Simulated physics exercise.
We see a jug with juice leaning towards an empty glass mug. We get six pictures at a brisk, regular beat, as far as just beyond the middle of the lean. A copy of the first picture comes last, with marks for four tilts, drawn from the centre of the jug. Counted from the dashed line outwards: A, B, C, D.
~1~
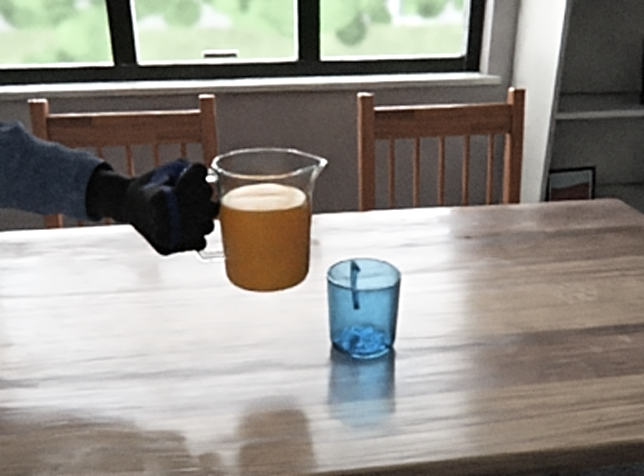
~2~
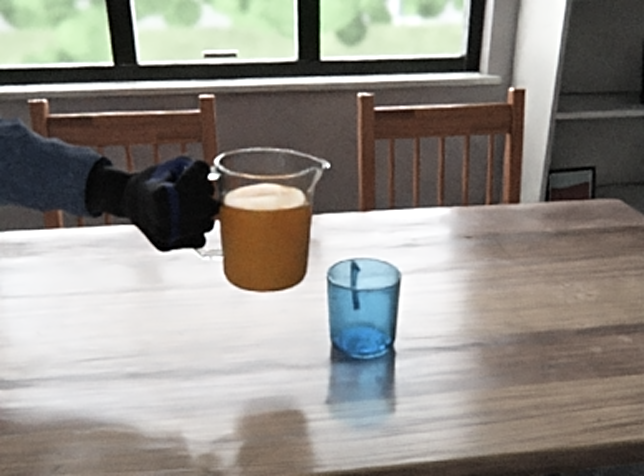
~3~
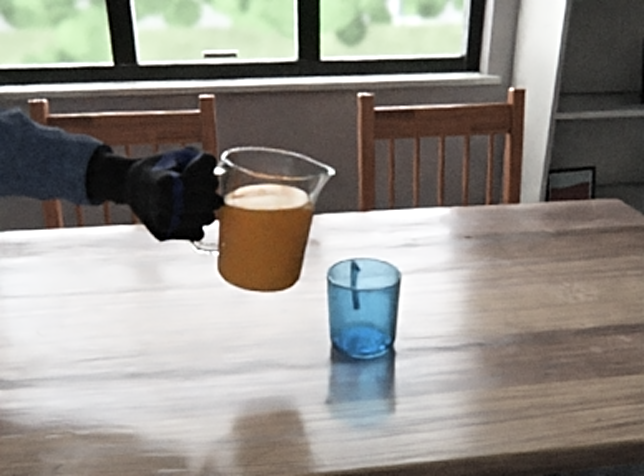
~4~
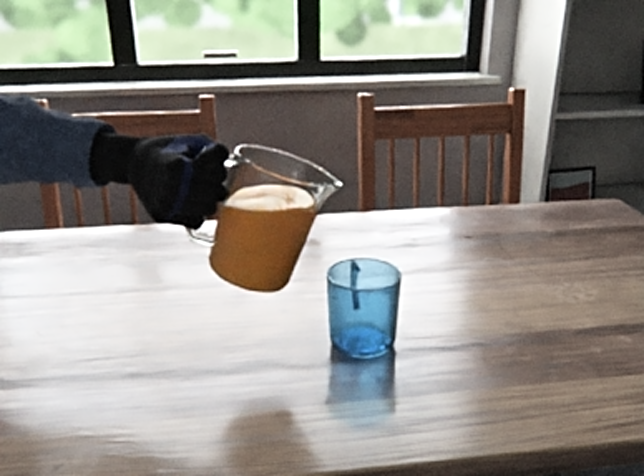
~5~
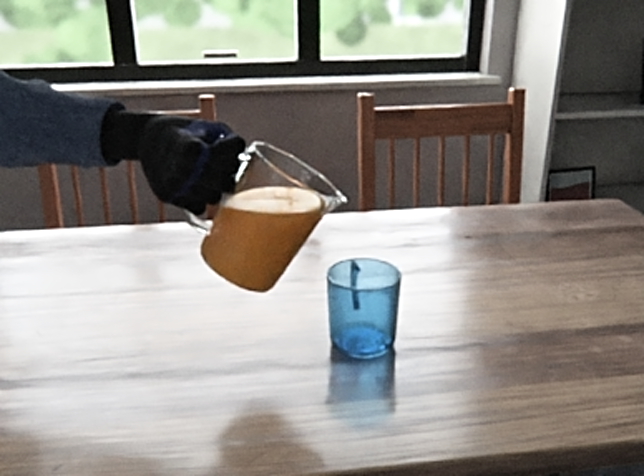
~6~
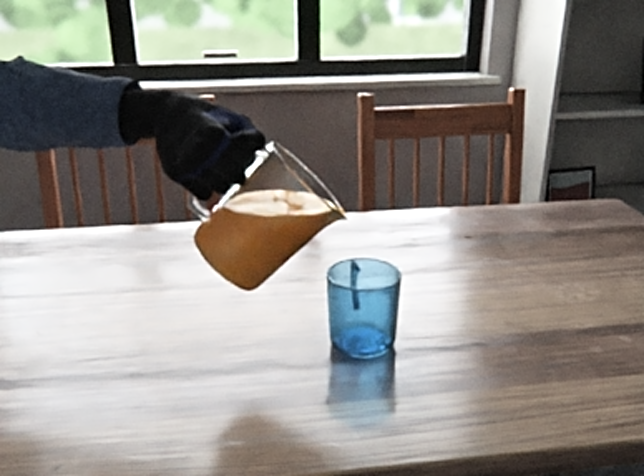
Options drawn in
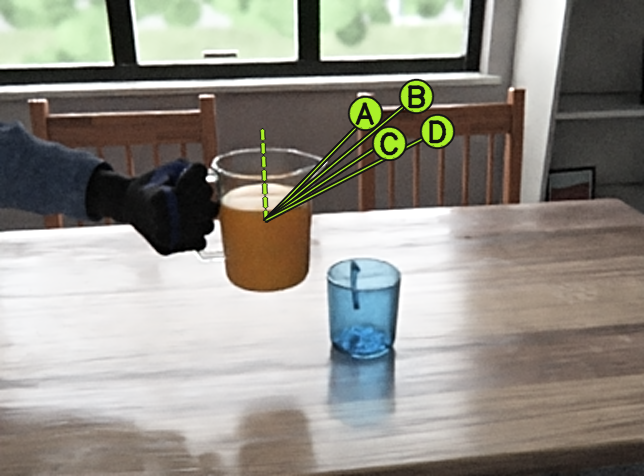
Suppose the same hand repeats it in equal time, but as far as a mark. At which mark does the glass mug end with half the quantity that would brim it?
D beats the others.
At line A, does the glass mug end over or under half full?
Under half.
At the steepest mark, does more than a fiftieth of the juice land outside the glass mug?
No, it does not.
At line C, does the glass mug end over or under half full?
Under.
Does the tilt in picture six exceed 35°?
Yes, it does.
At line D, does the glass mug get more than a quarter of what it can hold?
Yes.
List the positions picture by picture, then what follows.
Upright, lip at (324, 162); rim of the glass mug round (364, 273); nothing has left yet, in the first picture.
Tipped about 2°, lip at (326, 164); nothing has left yet, in the second picture.
Tipped about 9°, lip at (332, 171); nothing has left yet, in the third picture.
Tipped about 19°, lip at (340, 183); nothing has left yet, in the fourth picture.
Tipped about 32°, lip at (345, 199); nothing has left yet, in the fifth picture.
Tipped about 45°, lip at (347, 217); nothing has left yet, in the sixth picture.
On the marked copy, A at (355, 128); B at (403, 106); C at (372, 149); D at (422, 139).
With A, the glass mug ends with about 10 % of what it can hold.
With B, the glass mug ends with about 19 % of what it can hold.
With C, the glass mug ends with about 32 % of what it can hold.
With D, the glass mug ends with about 48 % of what it can hold.
